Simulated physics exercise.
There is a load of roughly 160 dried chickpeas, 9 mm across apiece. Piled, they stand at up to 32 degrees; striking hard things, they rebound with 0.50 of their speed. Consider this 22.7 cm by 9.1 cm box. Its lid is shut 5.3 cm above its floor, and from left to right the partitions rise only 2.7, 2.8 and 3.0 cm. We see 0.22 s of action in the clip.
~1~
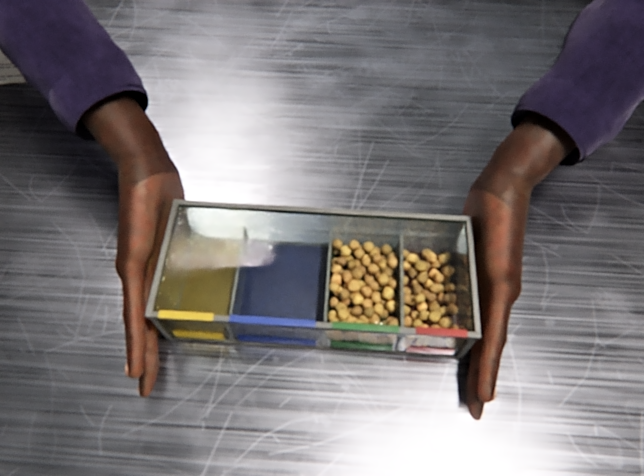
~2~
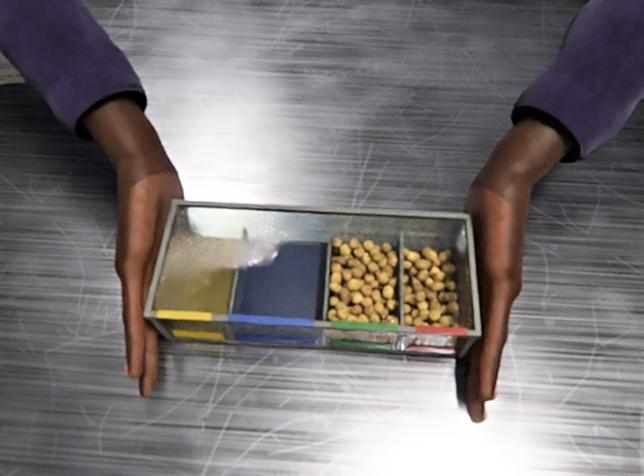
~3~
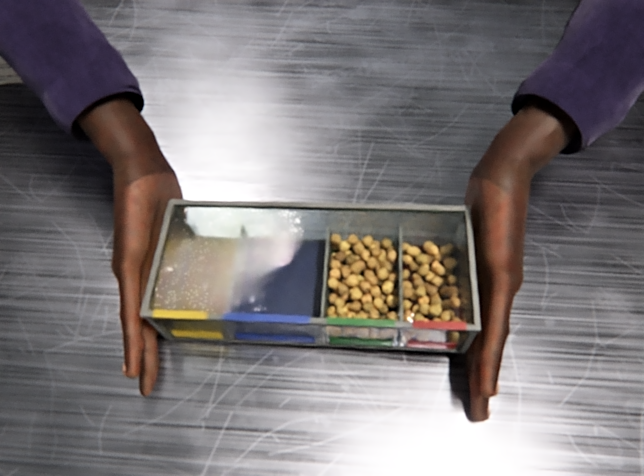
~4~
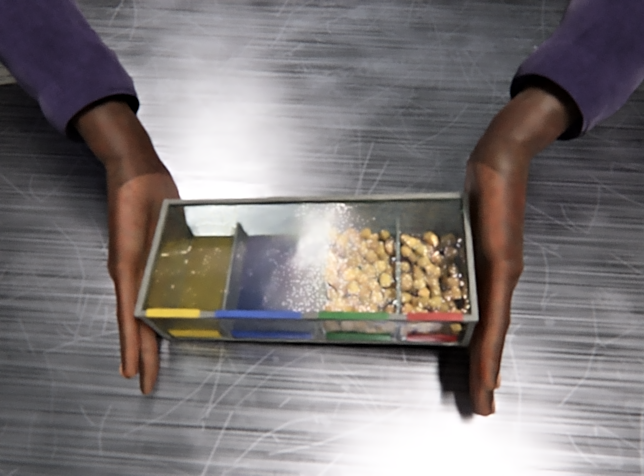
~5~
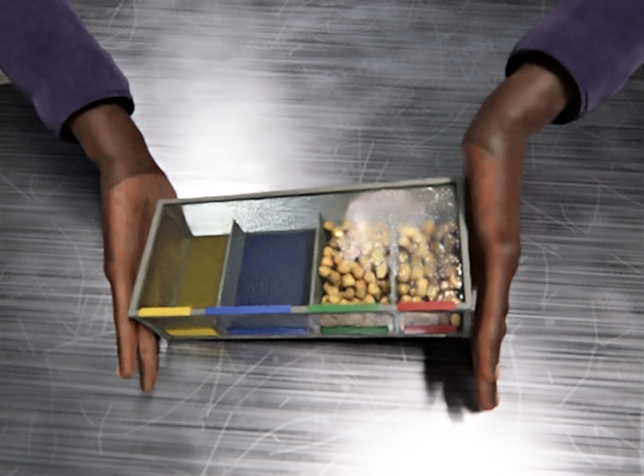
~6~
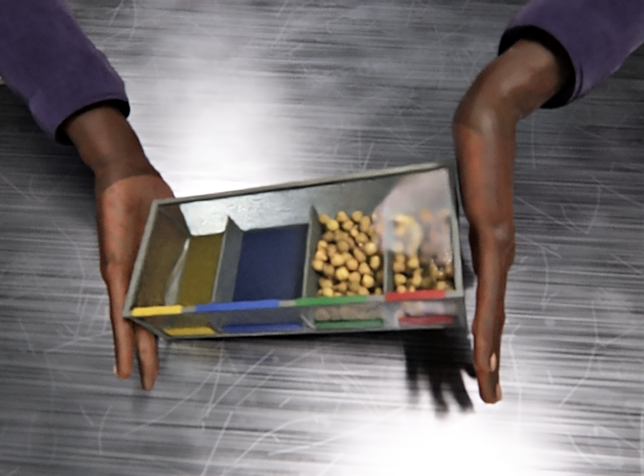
At first, two hands hold a clear-topped box level, with chickpeas in its green and red sections and none in the yellow and blue. The hands then gradually tilt it modestly, raising the right end as a pale glare crosses rightward, and by the end the chickpeas remain in their same two sections.
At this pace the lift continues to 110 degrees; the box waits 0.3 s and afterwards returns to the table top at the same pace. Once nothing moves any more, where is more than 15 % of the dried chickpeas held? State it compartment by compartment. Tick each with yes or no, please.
Red - no; blue - no; green - no; yellow - yes.
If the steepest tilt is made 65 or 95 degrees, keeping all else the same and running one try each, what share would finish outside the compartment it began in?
Around 5 and 75 in a hundred, respectively.
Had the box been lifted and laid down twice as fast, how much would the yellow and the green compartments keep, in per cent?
Yellow = 90 per cent, green = 0 per cent.
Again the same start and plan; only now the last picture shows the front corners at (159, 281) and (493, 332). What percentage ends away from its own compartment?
It would be near 55 per cent.
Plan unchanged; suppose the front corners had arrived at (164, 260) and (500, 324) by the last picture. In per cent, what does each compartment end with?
You'd see red at 80 percent, blue at 0, green at 20 and yellow at 0 percent.
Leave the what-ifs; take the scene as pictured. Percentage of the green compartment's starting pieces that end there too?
0 %.
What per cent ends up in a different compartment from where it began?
Around 100 per cent.
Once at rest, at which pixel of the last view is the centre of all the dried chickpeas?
Estimated resting centre: Around (205, 280).
Then, 1.05 s after the last picture, tilt 110 degrees; red 5 %, blue 35 %, green 10 %, yellow 50 %.
Then, 1.75 s after the last picture, tilt 57 degrees; blue 5 %, yellow 95 %.
Then, 2.49 s after the last picture, tilt 0 degrees; blue 5 %, yellow 95 %.
In the end, red 0 %, blue 5 %, green 0 %, yellow 95 %.
